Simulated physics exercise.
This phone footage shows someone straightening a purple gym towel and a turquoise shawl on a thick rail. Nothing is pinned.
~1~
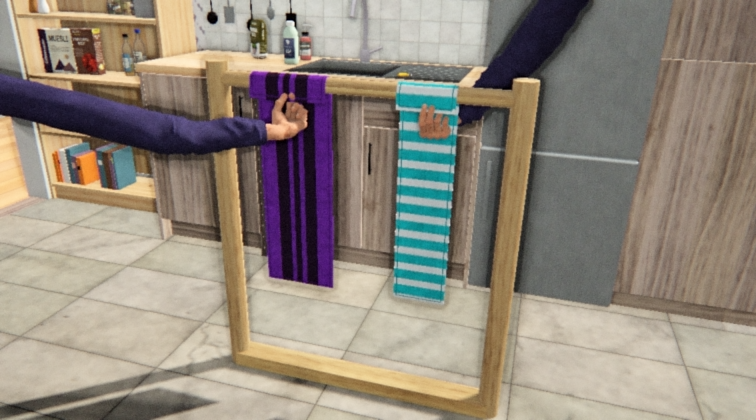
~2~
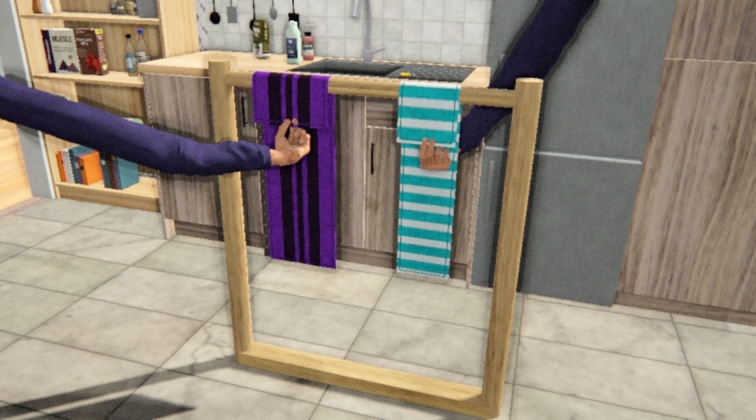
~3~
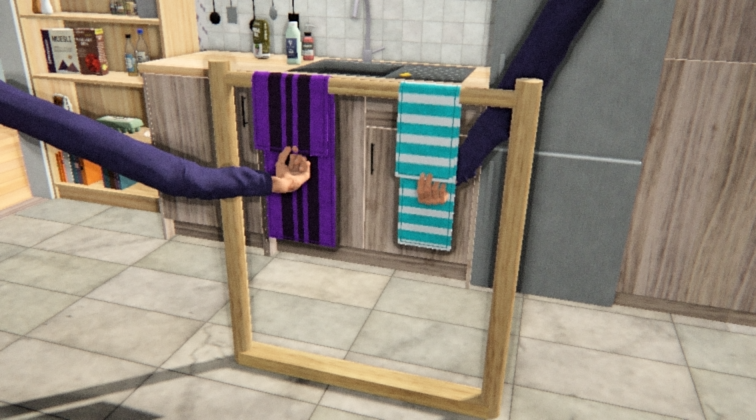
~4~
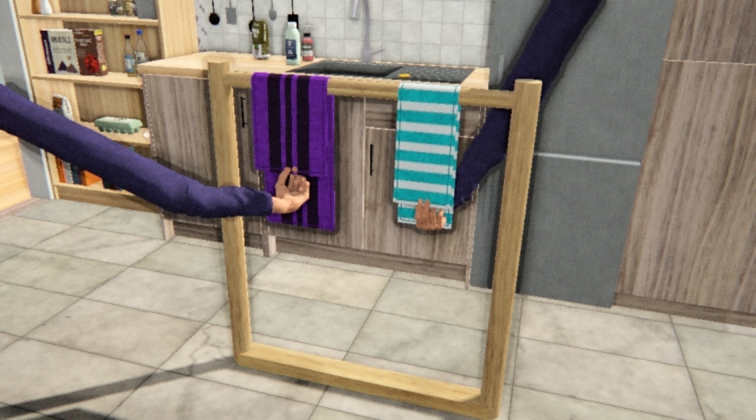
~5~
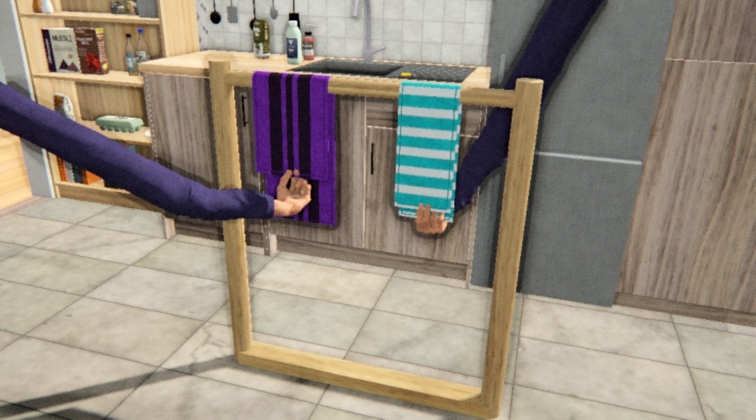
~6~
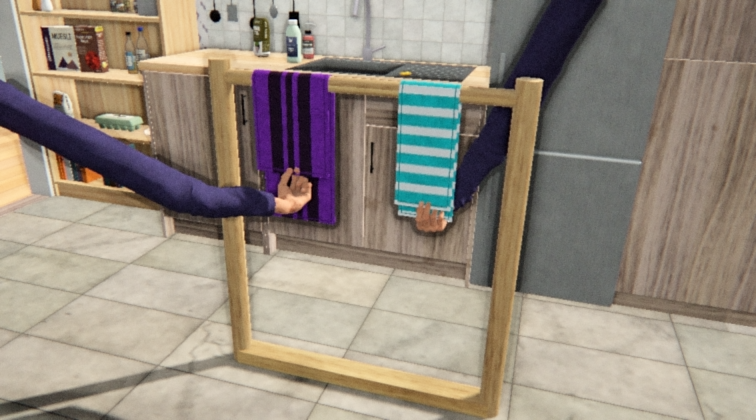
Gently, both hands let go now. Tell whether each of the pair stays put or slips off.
One by one: Just watch the purple gym towel sit there, just watch the turquoise shawl sit there.
Then, 0.92 s later than the last view, gym towel at rest on the rail; shawl at rest on the rail.
Finally, gym towel at rest on the rail; shawl at rest on the rail. The purple gym towel stays on and the turquoise shawl hangs there.
